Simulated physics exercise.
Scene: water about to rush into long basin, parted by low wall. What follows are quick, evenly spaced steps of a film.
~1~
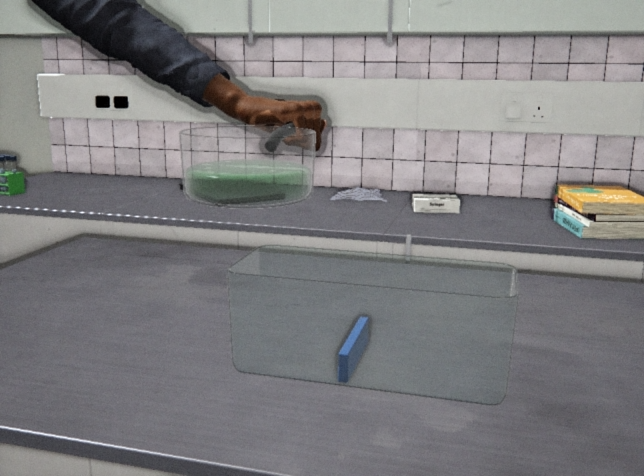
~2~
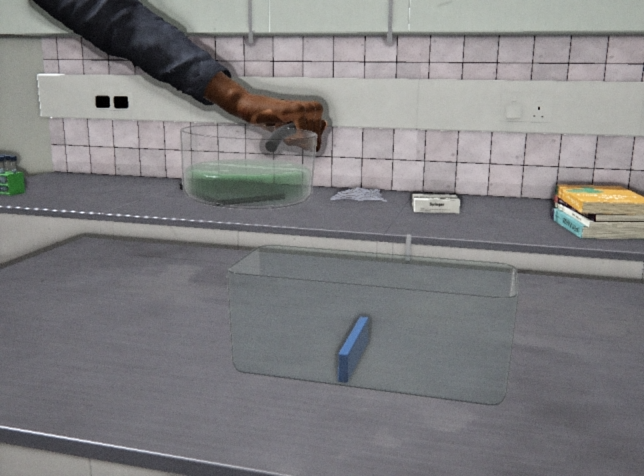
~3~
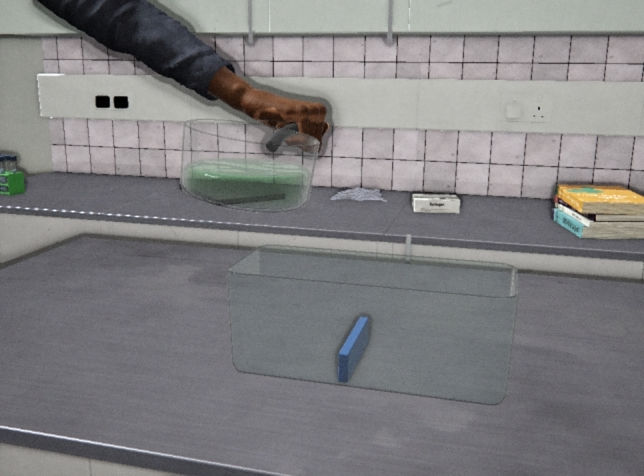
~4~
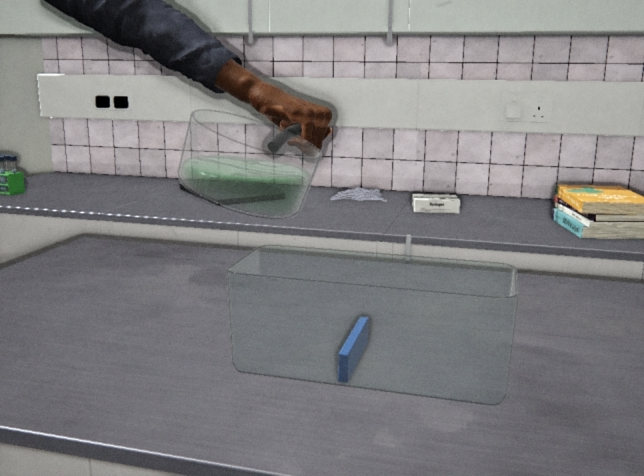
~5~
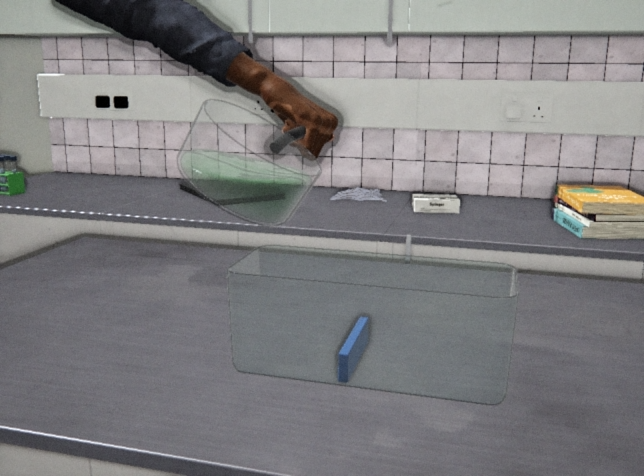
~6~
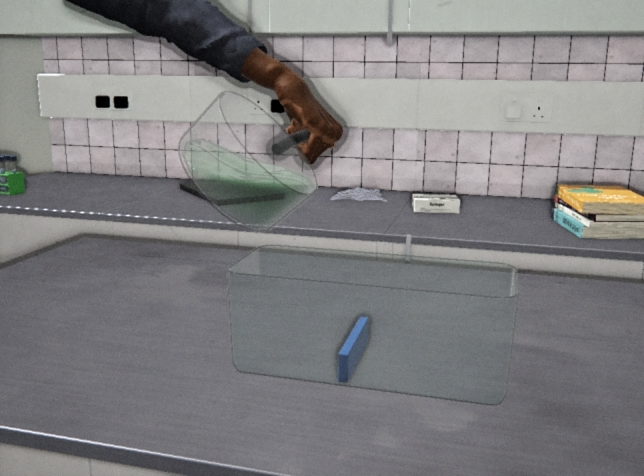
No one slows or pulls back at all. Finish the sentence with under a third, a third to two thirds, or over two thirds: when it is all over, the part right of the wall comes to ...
When it is all over, the part right of the wall comes to under a third.
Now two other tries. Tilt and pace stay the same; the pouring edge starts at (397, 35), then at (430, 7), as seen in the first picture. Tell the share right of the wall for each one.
Roughly 75 % the first time and roughly 70 % the second.
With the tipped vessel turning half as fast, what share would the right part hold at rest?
It comes to some 25 in a hundred.
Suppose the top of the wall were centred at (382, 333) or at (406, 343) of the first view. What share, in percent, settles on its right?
Around 20 percent in try one and around 25 percent in try two.
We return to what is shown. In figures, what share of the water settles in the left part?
Roughly 70 percent of it.
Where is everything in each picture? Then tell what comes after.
It leans 0°; its right rim is at (312, 136); the water meets the walls at (194, 164) and (311, 171); the long basin's rim runs from (244, 259) to (517, 282); the wall's top is at (355, 336), in the first picture.
It leans 2°; its right rim is at (313, 138); the water meets the walls at (193, 164) and (310, 171), in the second picture.
It leans 9°; its right rim is at (316, 146); the water meets the walls at (192, 162) and (310, 173), in the third picture.
It leans 19°; its right rim is at (318, 159); the water meets the walls at (190, 158) and (311, 176), in the fourth picture.
It leans 32°; its right rim is at (317, 176); the water meets the walls at (190, 150) and (312, 179), in the fifth picture.
It leans 47°; its right rim is at (312, 194); the water meets the walls at (194, 141) and (310, 183), in the sixth picture.
A moment on, the tilt is 117° and 11 per cent is still to pour, 65 is left of the wall and 0 right of it.
Next, the tilt is 120° and 1 per cent is still to pour, 74 is left of the wall and 11 right of it.
Then the tilt is 120° and 0 per cent is still to pour, 70 is left of the wall and 19 right of it.
Later the tilt is 120° and 0 per cent is still to pour, 71 is left of the wall and 20 right of it.
At rest 70 per cent lies left of the wall, 21 right of it and 9 outside.
